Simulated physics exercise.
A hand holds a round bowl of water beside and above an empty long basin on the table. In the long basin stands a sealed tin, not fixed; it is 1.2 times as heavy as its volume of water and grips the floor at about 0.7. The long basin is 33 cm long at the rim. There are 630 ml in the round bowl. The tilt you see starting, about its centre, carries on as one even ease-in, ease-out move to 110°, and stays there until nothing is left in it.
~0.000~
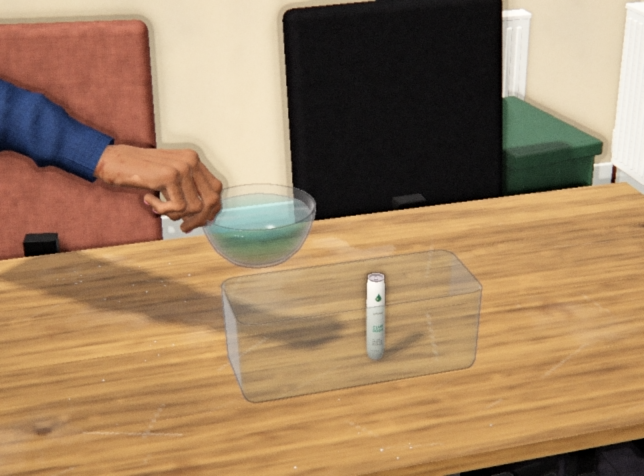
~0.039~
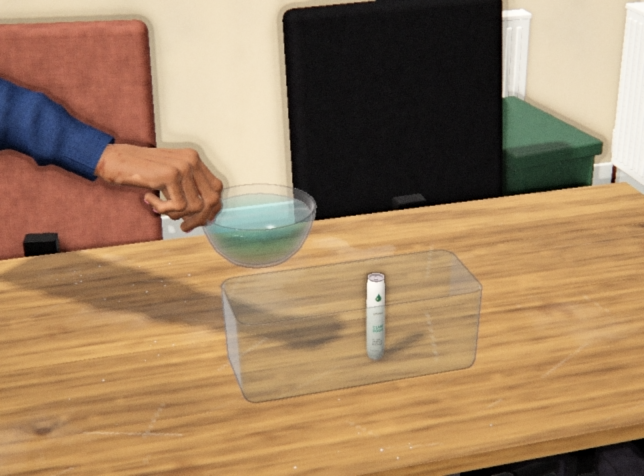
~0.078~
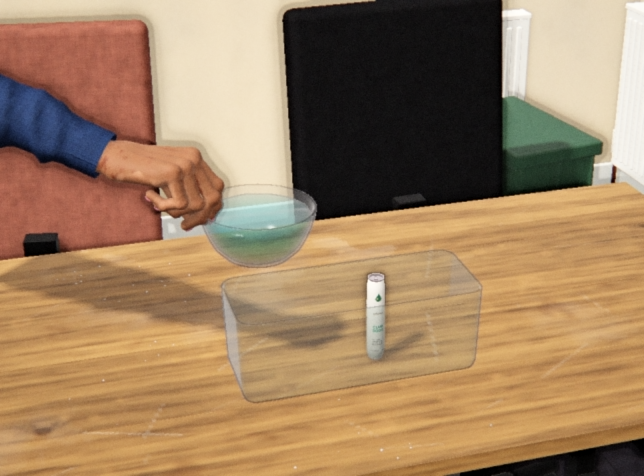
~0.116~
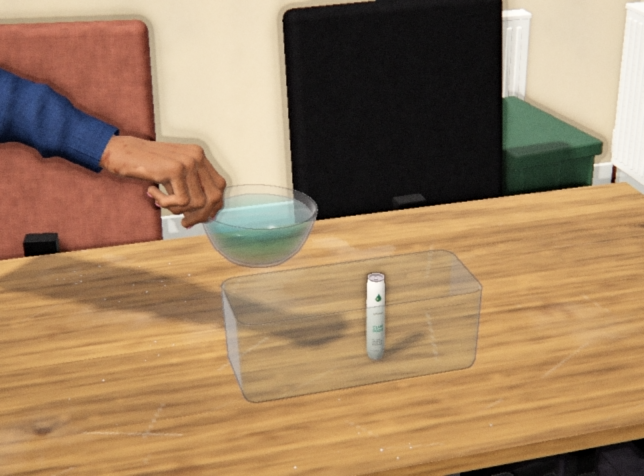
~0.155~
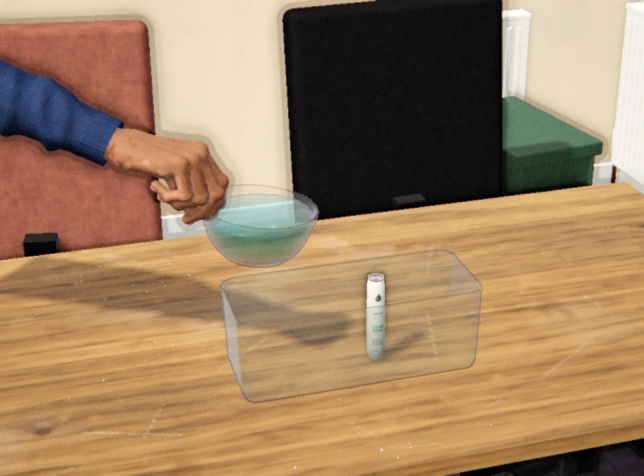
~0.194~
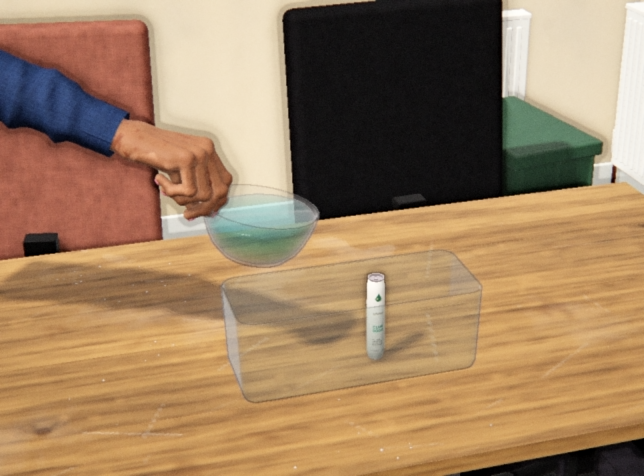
A hand slowly tilts a glass bowl of water slightly rightward beside a clear long basin.
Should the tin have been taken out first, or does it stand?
It stays up.
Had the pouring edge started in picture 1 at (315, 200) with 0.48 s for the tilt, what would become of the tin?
Then it goes over.
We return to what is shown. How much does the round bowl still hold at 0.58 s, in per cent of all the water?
About 36 per cent.
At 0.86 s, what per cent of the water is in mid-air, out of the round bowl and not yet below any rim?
Some 2 per cent.
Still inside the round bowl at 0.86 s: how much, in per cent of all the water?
Near 0 in a hundred.
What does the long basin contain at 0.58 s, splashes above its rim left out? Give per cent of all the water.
About 30 per cent.
Then, 0.58 s in, the tilt is 71° and 36 per cent is still to pour; the tin stands where it began.
Then, 0.86 s in, the tilt is 106° and 0 per cent is still to pour; the tin stands where it began.
Then, 1.15 s in, the tilt is 110° and 0 per cent is still to pour; the tin stands where it began.
Then, 1.47 s in, the tilt is 110° and 0 per cent is still to pour; the tin stands where it began.
Finally, the tin stands where it began.
